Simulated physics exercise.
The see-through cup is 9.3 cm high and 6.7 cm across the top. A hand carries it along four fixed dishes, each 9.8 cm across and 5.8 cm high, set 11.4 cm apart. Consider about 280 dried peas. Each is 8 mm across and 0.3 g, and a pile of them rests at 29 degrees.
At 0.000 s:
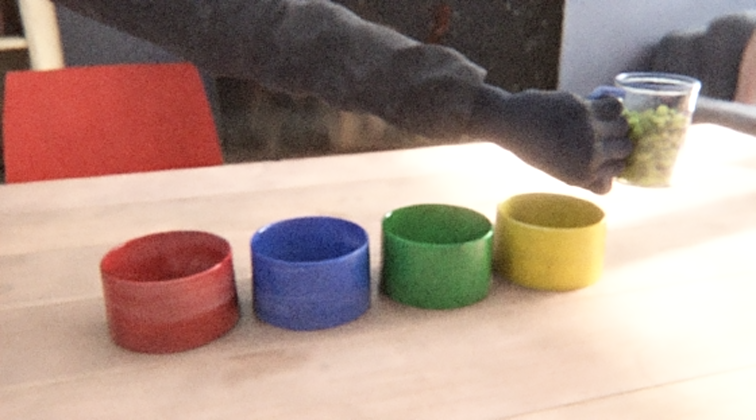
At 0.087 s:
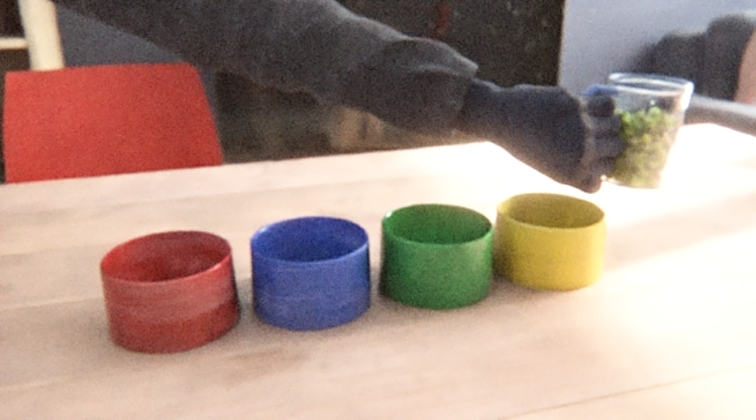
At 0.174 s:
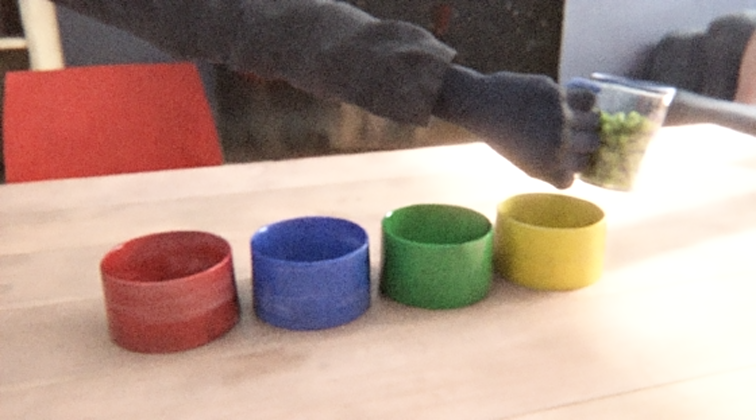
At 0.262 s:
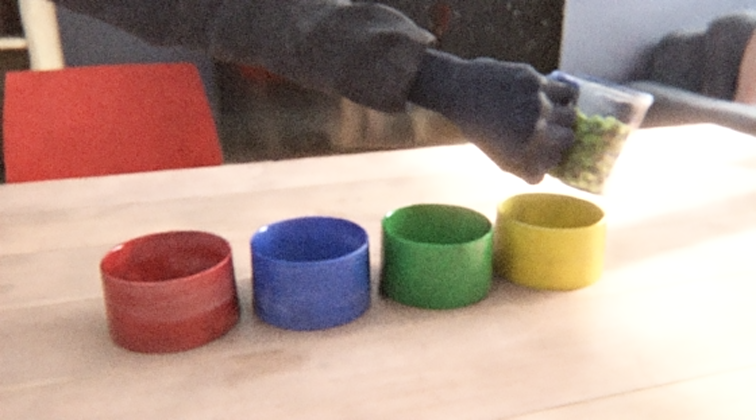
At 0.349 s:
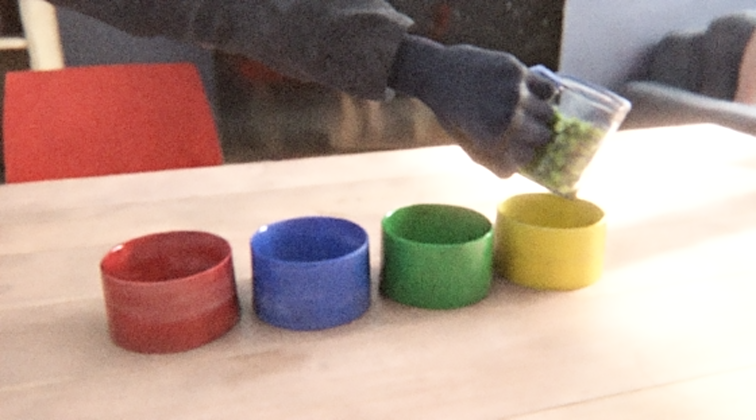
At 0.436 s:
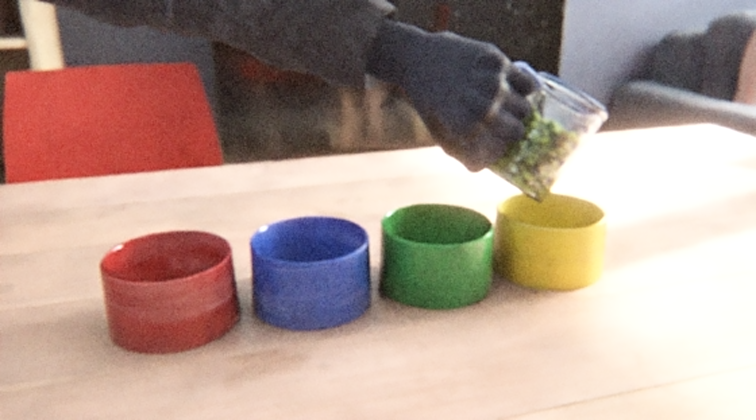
The clip opens on a row of red, blue, green and yellow dishes on a pale table, while a dark-sleeved, gloved hand holds a clear cup of green pieces upright at the right. The hand then moves left, tilting the cup's rim increasingly rightward above the yellow dish.
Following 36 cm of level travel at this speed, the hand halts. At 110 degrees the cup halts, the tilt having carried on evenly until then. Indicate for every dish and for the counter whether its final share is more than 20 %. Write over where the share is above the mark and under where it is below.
Red: Under; blue: Over; green: Under; yellow: Under; counter: Under.
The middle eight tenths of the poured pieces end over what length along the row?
Close to 6 centimetres along the dishes.
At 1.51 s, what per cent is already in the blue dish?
About 40 per cent by then.
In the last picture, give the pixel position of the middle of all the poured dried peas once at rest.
Near (324, 277).
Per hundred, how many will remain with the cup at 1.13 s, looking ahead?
Some 100 per cent of the load.
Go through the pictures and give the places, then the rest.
The first picture shows cup at (649, 131), tilt 0 degrees, lip at (687, 79), moved 0.0 cm; middle of the pieces at (647, 142); yellow dish at (551, 210); green dish at (437, 223); blue dish at (310, 238); red dish at (168, 255).
The second picture shows cup at (640, 132), tilt 3 degrees, lip at (680, 82), moved 0.9 cm; middle of the pieces at (638, 143).
The third picture shows cup at (617, 134), tilt 10 degrees, lip at (662, 88), moved 3.4 cm; middle of the pieces at (614, 145).
The fourth picture shows cup at (592, 136), tilt 18 degrees, lip at (641, 96), moved 6.0 cm; middle of the pieces at (588, 148).
The fifth picture shows cup at (567, 138), tilt 26 degrees, lip at (620, 105), moved 8.6 cm; middle of the pieces at (561, 149).
The sixth picture shows cup at (541, 140), tilt 33 degrees, lip at (597, 114), moved 11.3 cm; middle of the pieces at (535, 151); yellow dish at (551, 210); green dish at (437, 223); blue dish at (310, 238); red dish at (168, 255). Its pace works out near 90 degrees a second; the hand travels 30 cm a second.
After 0.85 s, tilt 70 degrees; cup holds 100 %.
Then, at 1.13 s, tilt 95 degrees; cup holds 100 %.
After 1.51 s, tilt 110 degrees; cup holds 60 %, blue 40 %.
By 2.9 s all is still; red 0 %, blue 100 %, green 0 %, yellow 0 %, counter 0 %.
